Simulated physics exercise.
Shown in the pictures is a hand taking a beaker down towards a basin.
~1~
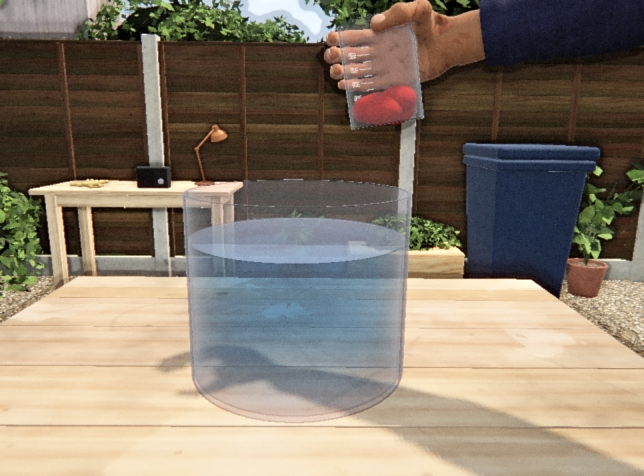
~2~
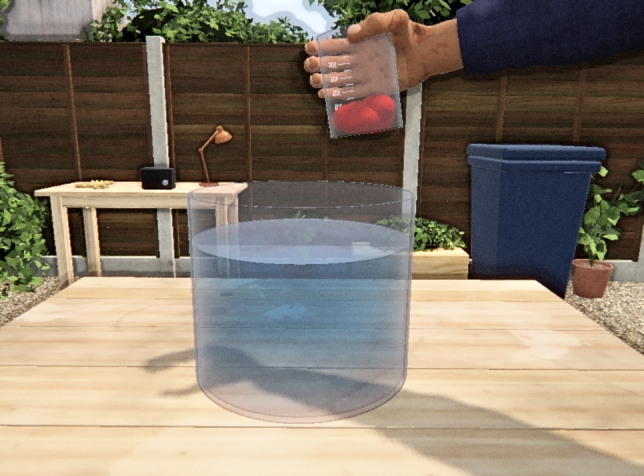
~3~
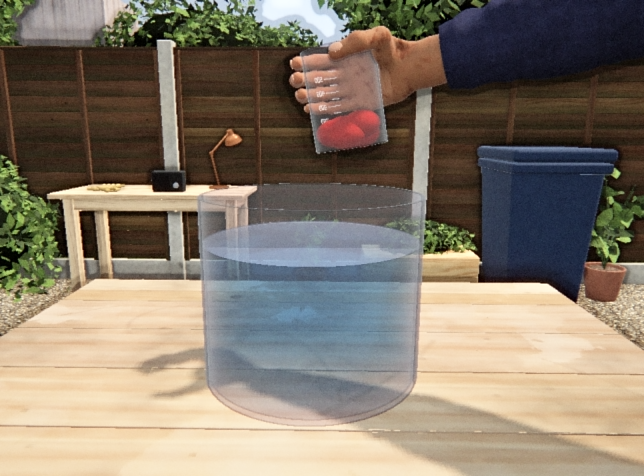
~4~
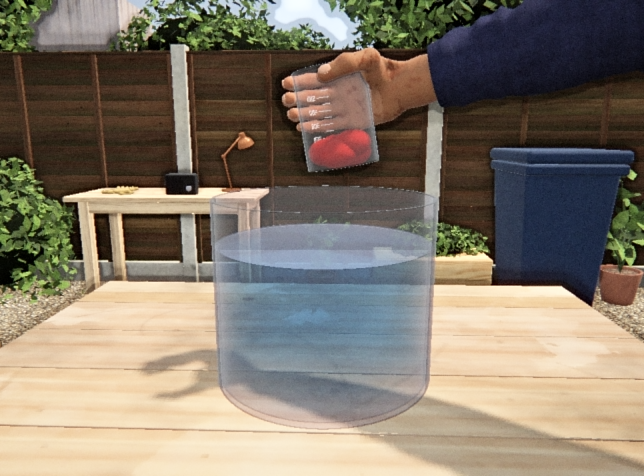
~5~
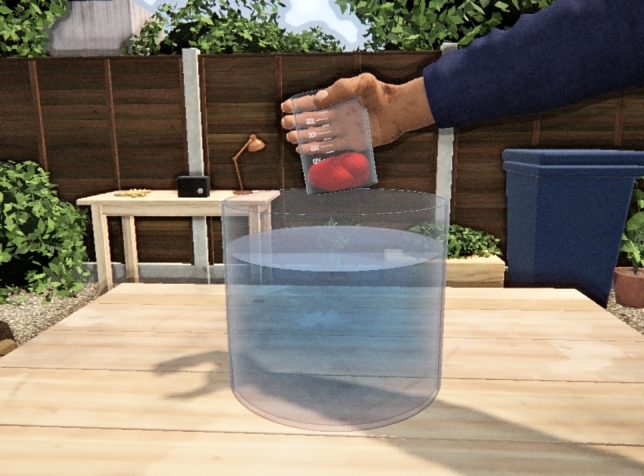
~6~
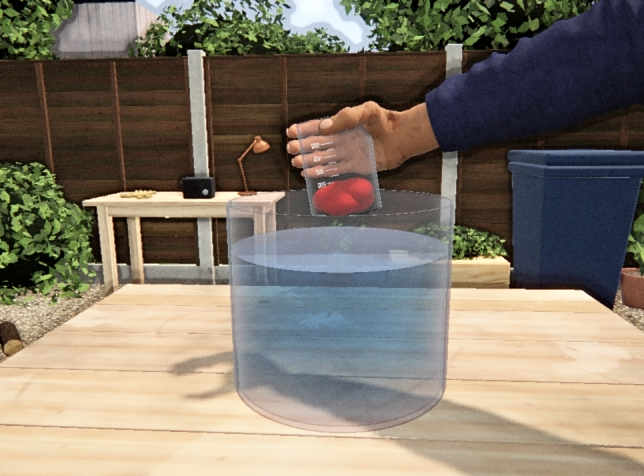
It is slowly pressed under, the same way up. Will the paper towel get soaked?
Yes, the paper towel gets wet.
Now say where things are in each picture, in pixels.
In the first picture, beaker (381, 73) mouth up; above the basin.
In the second picture, beaker (360, 82) mouth up; paper towel (365, 118); coming down.
In the third picture, beaker (345, 97) mouth up; lower.
In the fourth picture, beaker (336, 117) mouth up; paper towel (341, 152); lower still.
In the fifth picture, beaker (334, 140) mouth up; close to the surface.
In the sixth picture, beaker (339, 165) mouth up; paper towel (345, 199); just over the surface.
Next, the beaker enters the water.
After that, water pours in as the air escapes.
Finally, the beaker is under, flooded, and the paper towel is wet.
